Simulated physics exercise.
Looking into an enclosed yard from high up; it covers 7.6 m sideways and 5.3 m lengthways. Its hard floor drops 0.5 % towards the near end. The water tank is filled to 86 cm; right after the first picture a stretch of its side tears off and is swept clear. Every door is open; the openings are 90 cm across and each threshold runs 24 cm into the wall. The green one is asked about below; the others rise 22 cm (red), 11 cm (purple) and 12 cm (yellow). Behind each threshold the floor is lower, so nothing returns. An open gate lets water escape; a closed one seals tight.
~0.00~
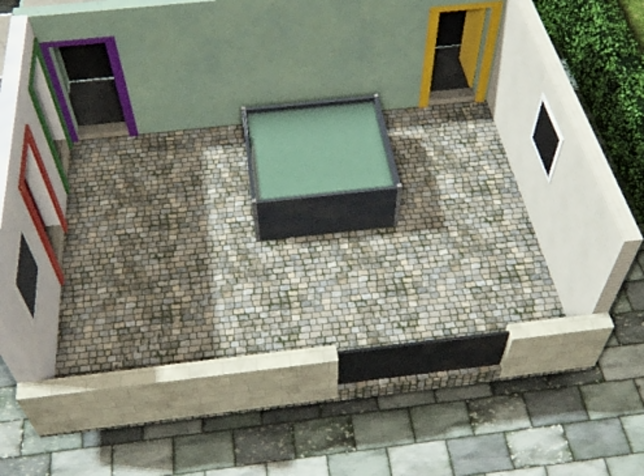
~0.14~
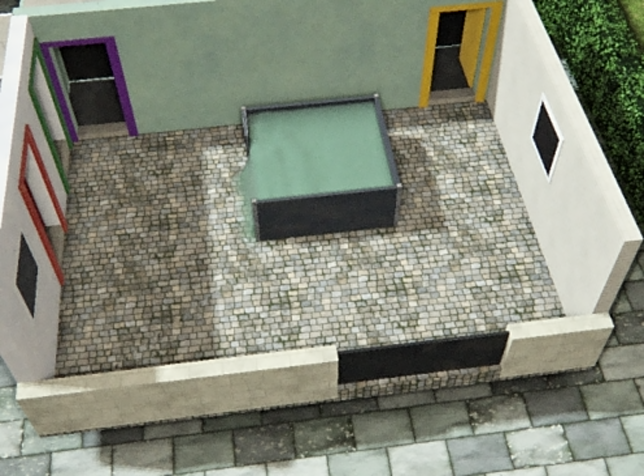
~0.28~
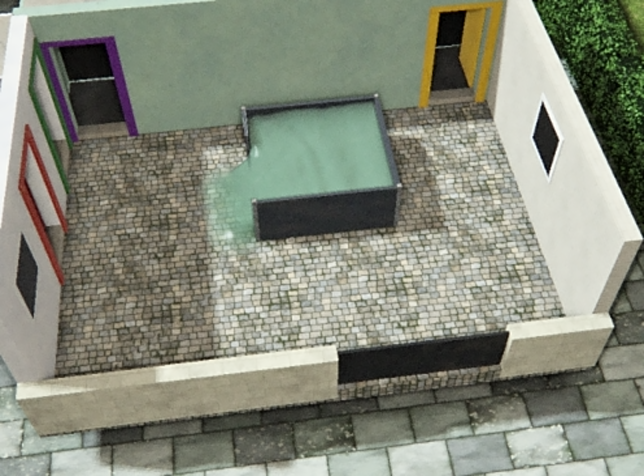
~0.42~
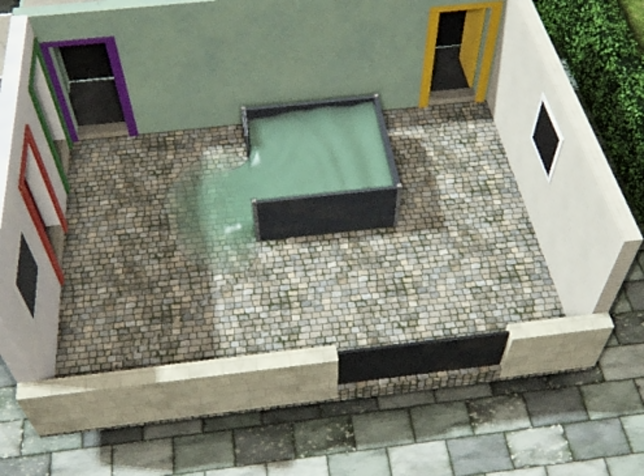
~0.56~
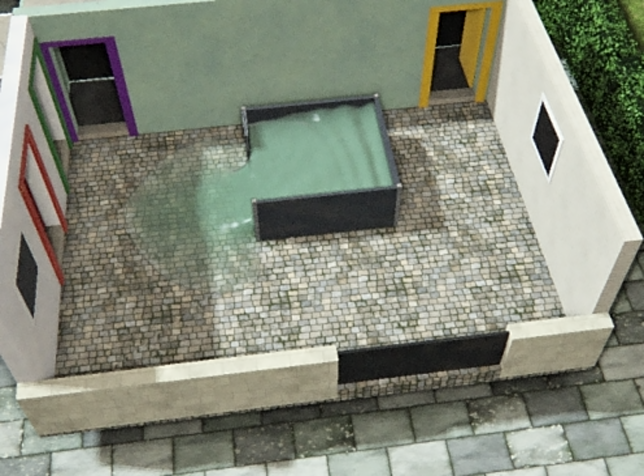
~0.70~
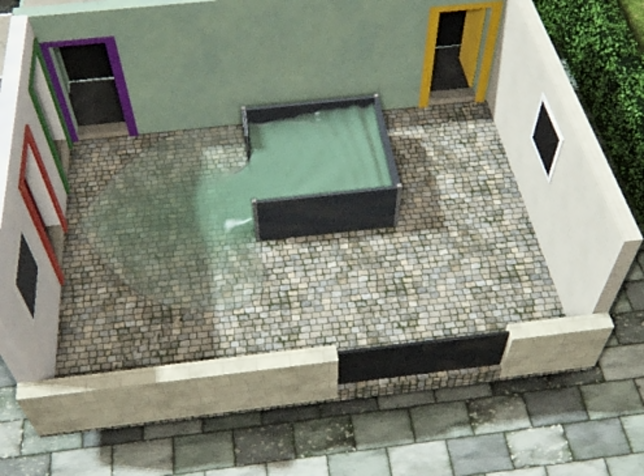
To begin with, greenish water lies still in a dark-walled tank in a paved, walled yard with colored doorways. Then part of the tank's left side is gone, and water pours out through the gap onto the paving. The shallow sheet fans out leftward across the stones, while the level in the tank sinks and its surface ripples.
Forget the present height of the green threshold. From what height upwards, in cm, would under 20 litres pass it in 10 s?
At least 28 cm or so.
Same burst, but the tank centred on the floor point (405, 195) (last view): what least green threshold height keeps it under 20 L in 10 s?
Some 23 cm.
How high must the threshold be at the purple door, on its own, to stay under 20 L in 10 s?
About 28 cm at purple.
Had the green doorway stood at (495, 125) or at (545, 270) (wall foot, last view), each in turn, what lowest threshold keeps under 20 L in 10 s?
Roughly 8.0 and 11.0 cm.
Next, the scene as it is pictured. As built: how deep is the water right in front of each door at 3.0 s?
Depths in cm: Green 28, red 29, purple 24, yellow 0.
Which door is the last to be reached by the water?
It is the yellow one.
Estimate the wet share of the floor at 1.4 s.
About 35 per cent.
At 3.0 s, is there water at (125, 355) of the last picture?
It is under water.
After 1.4 s water covers 35 % of the floor, deepest (44 cm) near (63, 265); 27 cm at the green door, 0 litres in over its 27 cm threshold.
After 3.0 s water covers 40 % of the floor, deepest (42 cm) near (55, 398); 28 cm at the green door, 23 litres in over its 27 cm threshold.
After 10.0 s water covers 100 % of the floor, deepest (16 cm) near (361, 115); 8 cm at the green door, 25 litres in over its 27 cm threshold.
At the green door as built, the water arrived by 1.0 s and peaked near 37 cm at 2.2 s.
Run again over the same 10 s with other heights there, 34 litres in over 25.5 cm, 4 litres over 34 cm. The limit of 20 litres is kept from about 28 cm up.
